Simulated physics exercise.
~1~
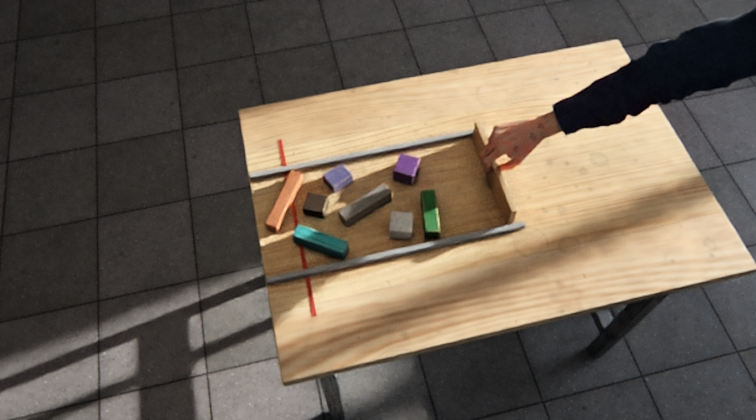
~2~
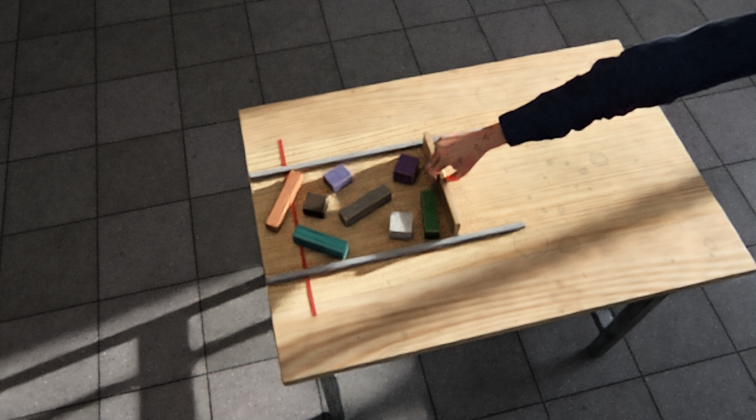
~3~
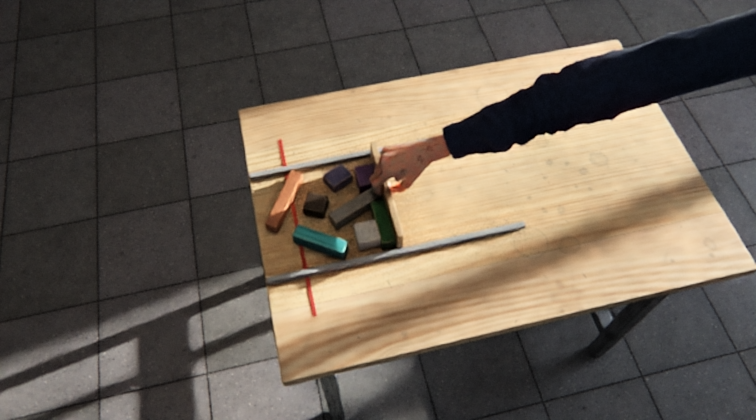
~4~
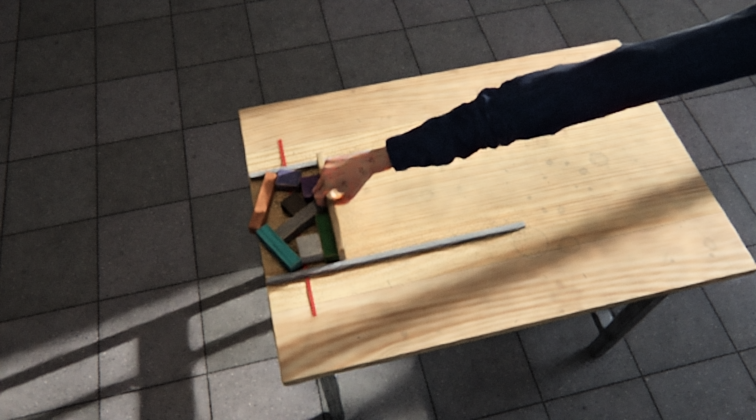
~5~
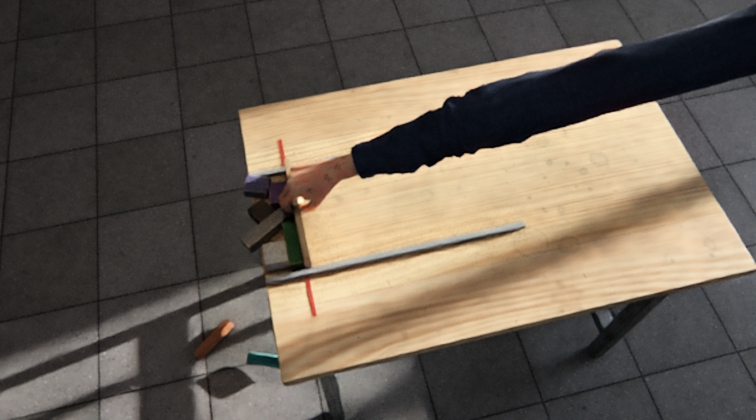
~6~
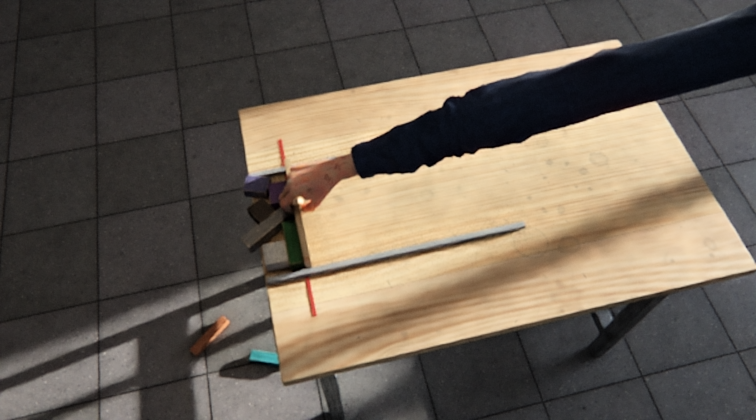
A hand slides an upright board leftward between two rails on a wooden table, pushing scattered colored blocks toward the edge until it stops at the red tape. The orange and turquoise pieces drop to the floor, while the others stay bunched at the table's edge.
